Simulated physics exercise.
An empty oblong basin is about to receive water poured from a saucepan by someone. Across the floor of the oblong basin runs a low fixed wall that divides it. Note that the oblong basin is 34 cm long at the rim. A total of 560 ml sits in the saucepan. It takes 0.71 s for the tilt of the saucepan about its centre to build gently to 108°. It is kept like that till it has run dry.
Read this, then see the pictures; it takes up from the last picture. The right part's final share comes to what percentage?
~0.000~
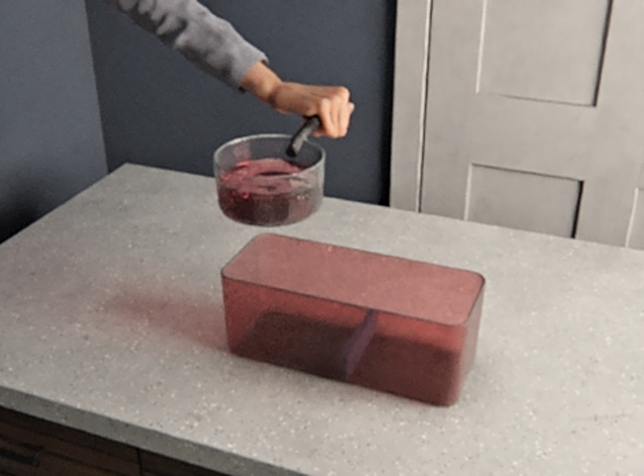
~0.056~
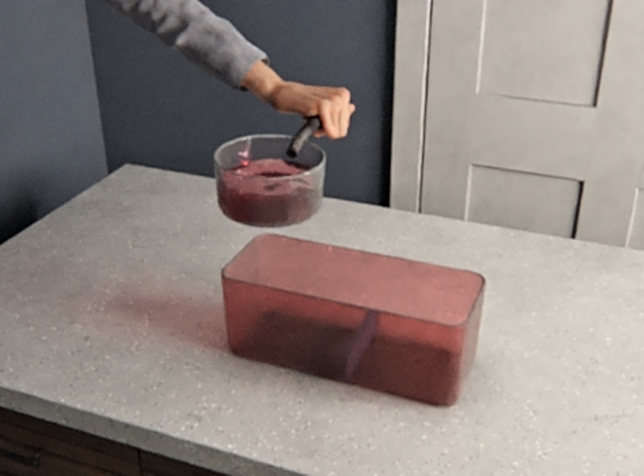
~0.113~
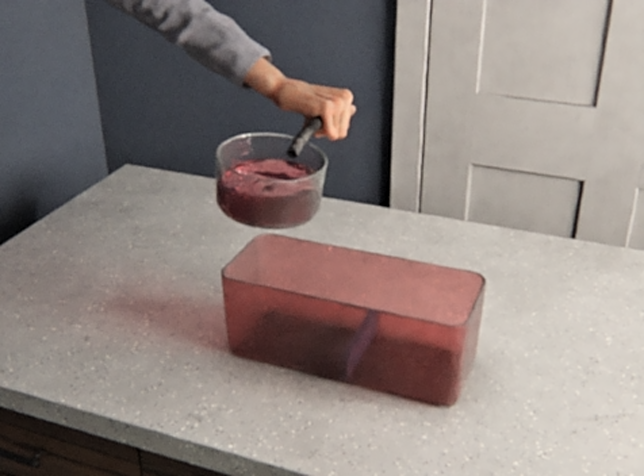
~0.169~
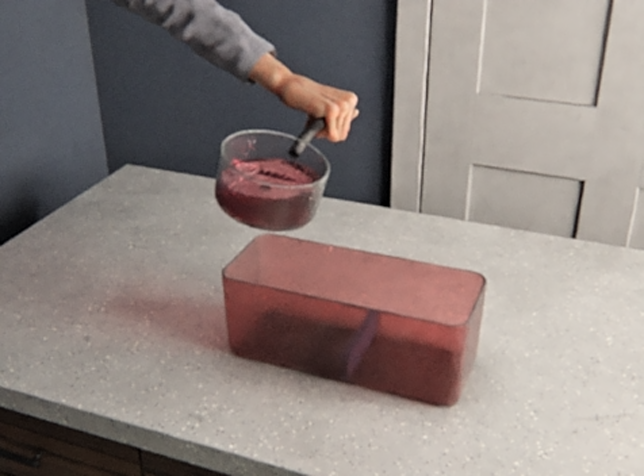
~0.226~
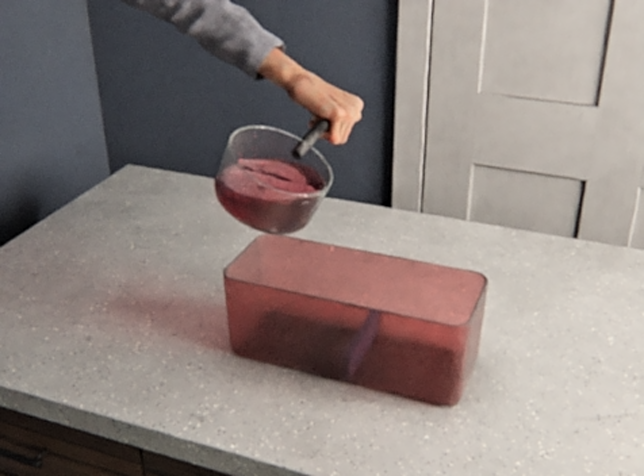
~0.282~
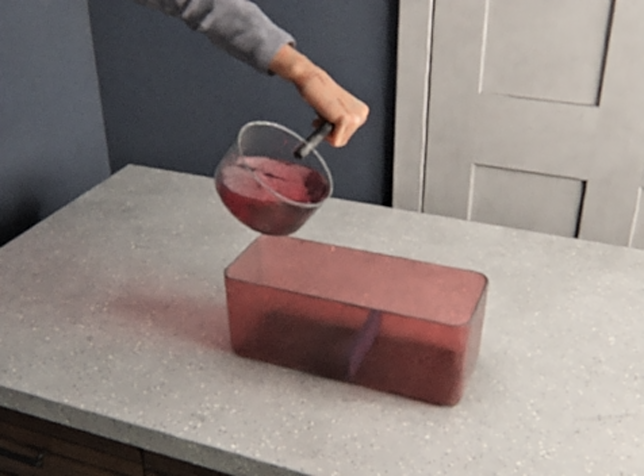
It comes to roughly 27 %.
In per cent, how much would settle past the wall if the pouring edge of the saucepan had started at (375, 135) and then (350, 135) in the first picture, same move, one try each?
The first try gives 85 percent and the second 75 percent.
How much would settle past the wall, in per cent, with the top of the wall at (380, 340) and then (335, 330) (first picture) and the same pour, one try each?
It comes to 10 per cent, and then 60 per cent.
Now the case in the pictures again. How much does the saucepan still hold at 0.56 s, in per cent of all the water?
Close to 28 in a hundred.
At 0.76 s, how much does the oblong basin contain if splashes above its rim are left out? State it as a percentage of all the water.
Looks like about 88 % of the whole amount.
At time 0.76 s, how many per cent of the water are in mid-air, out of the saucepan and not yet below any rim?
Roughly 6 %.
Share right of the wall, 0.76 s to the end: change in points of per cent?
A gain, roughly 2 percent.
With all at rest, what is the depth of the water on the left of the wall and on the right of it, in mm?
Once settled, the left stands around 18 mm and the right around 8 mm.
By 0.56 s the tilt is 97° and 27 per cent is still to pour, 26 is left of the wall and 12 right of it.
By 0.76 s the tilt is 108° and 6 per cent is still to pour, 64 is left of the wall and 24 right of it.
By 0.98 s the tilt is 108° and 0 per cent is still to pour, 71 is left of the wall and 26 right of it.
By 1.21 s the tilt is 108° and 0 per cent is still to pour, 72 is left of the wall and 27 right of it.
At rest 72 per cent lies left of the wall, 27 right of it and 2 outside.
